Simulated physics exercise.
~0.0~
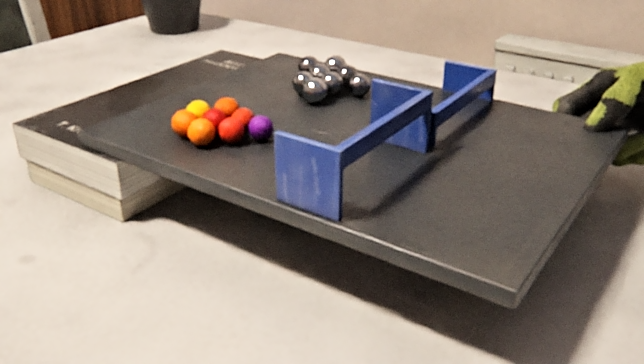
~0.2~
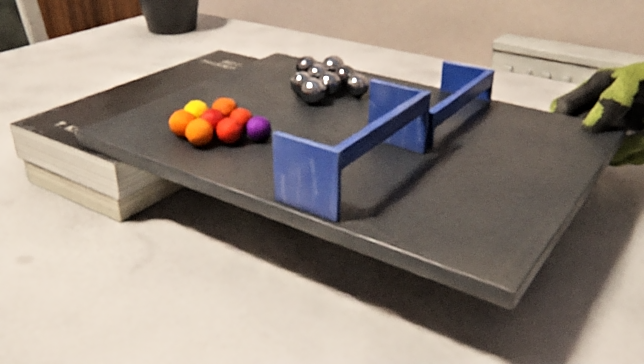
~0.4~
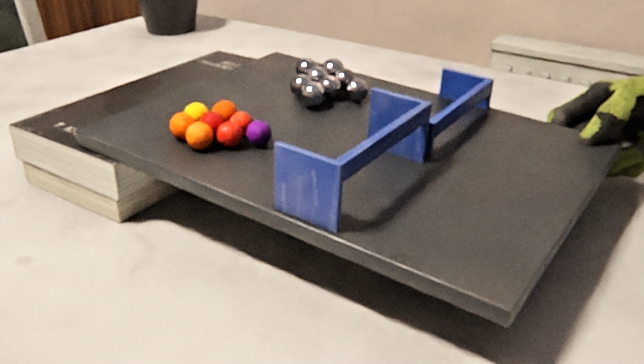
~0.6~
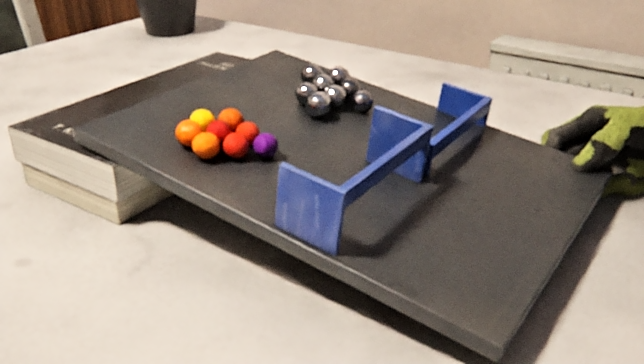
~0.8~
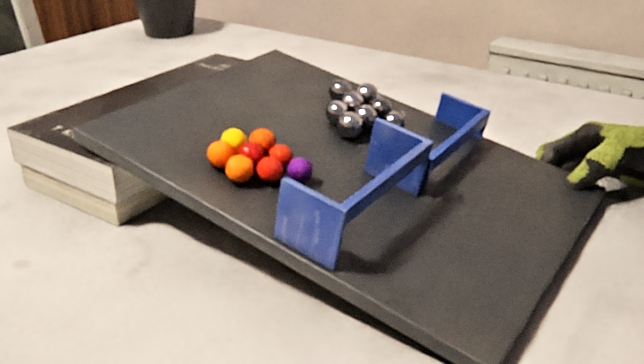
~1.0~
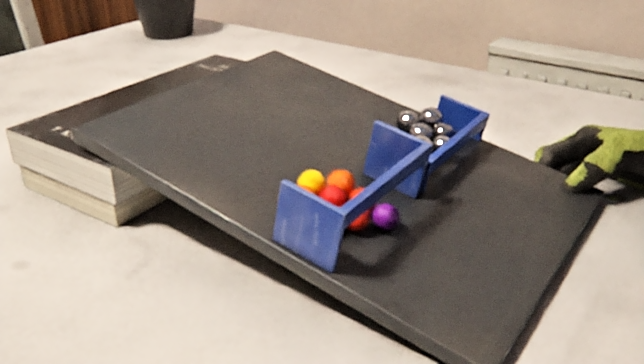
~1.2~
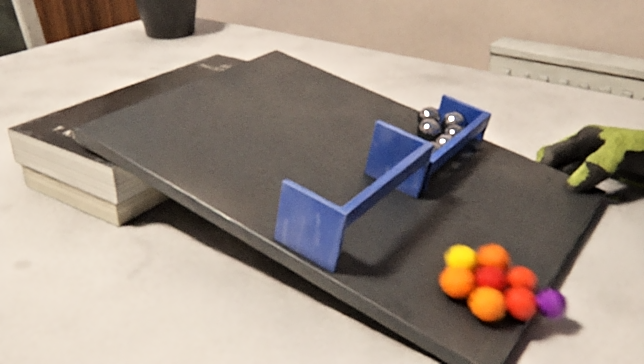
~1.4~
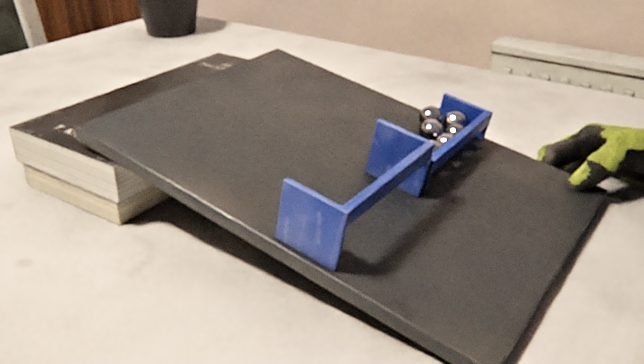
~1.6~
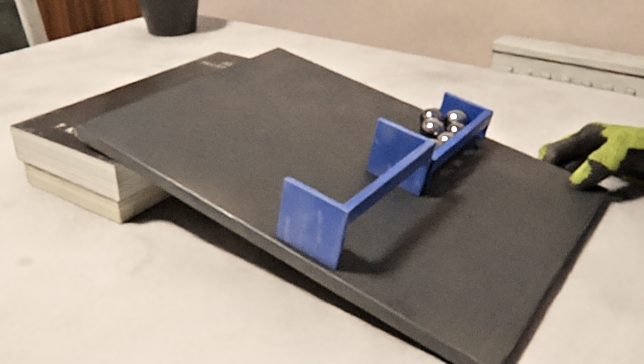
A gloved hand lowered the free end of a dark board propped on books, and two groups of small balls rolled toward blue gates; the colourful ones passed under the nearer bar and off the board, while the dark shiny ones stayed stuck behind the farther one.
